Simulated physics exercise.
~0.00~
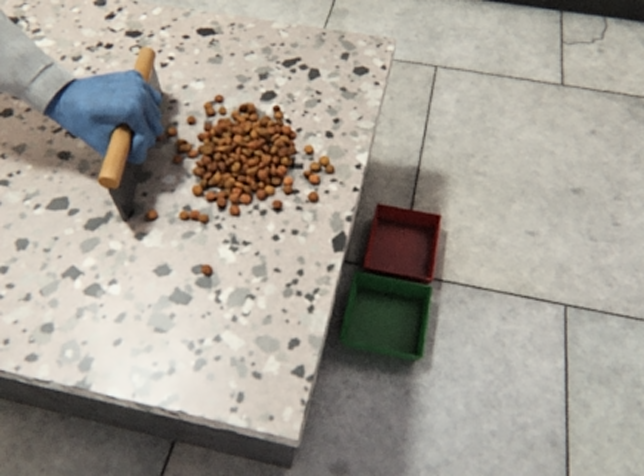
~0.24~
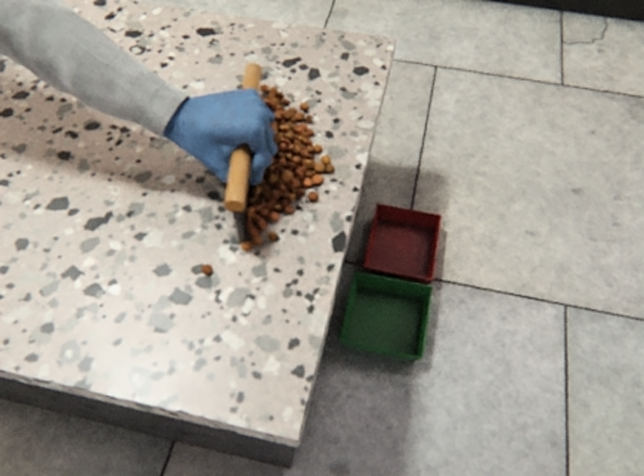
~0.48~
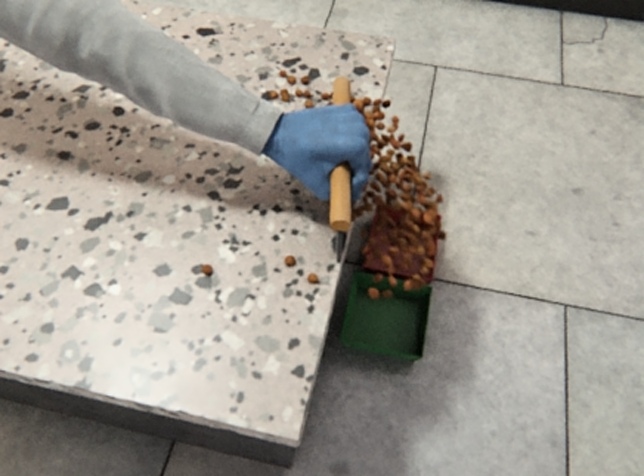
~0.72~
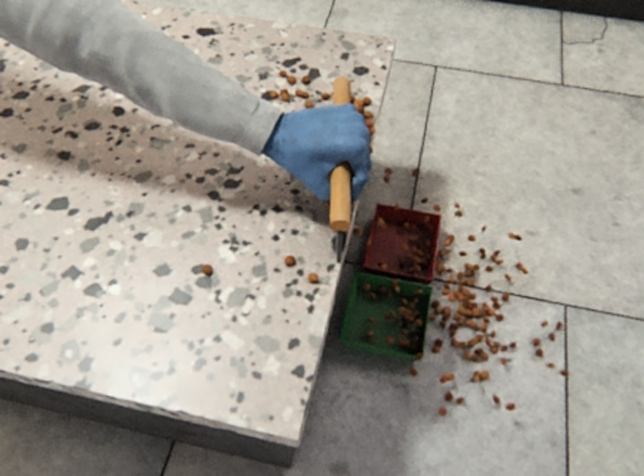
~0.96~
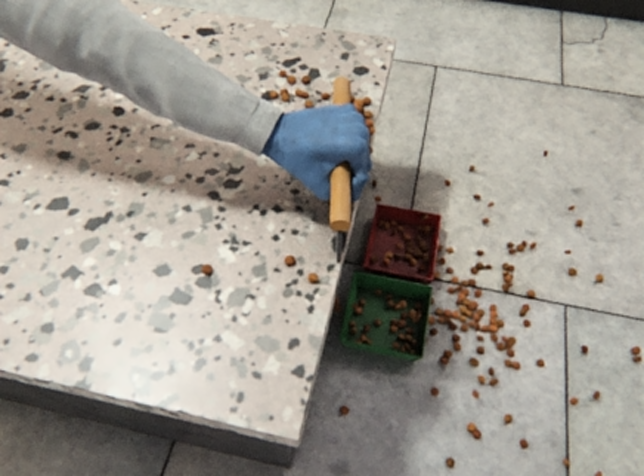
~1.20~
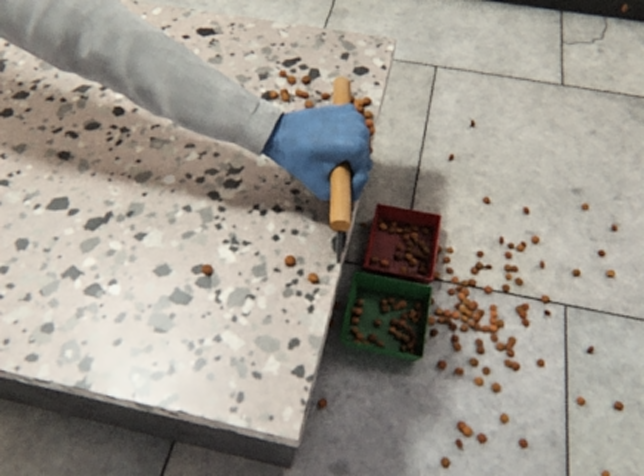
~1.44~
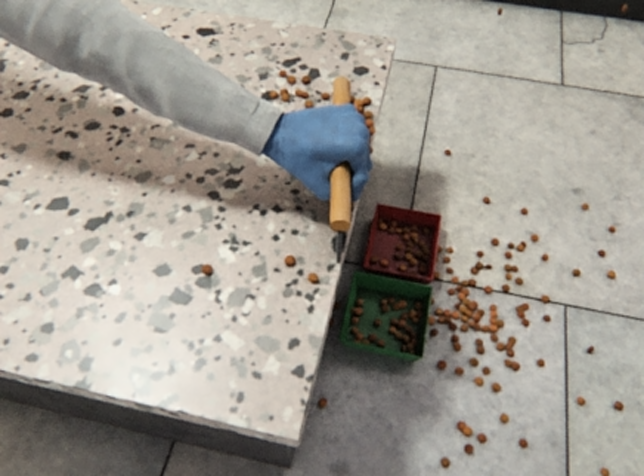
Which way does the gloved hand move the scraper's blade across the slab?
The blade moves to the right, pushing the kibble toward the slab's right edge.
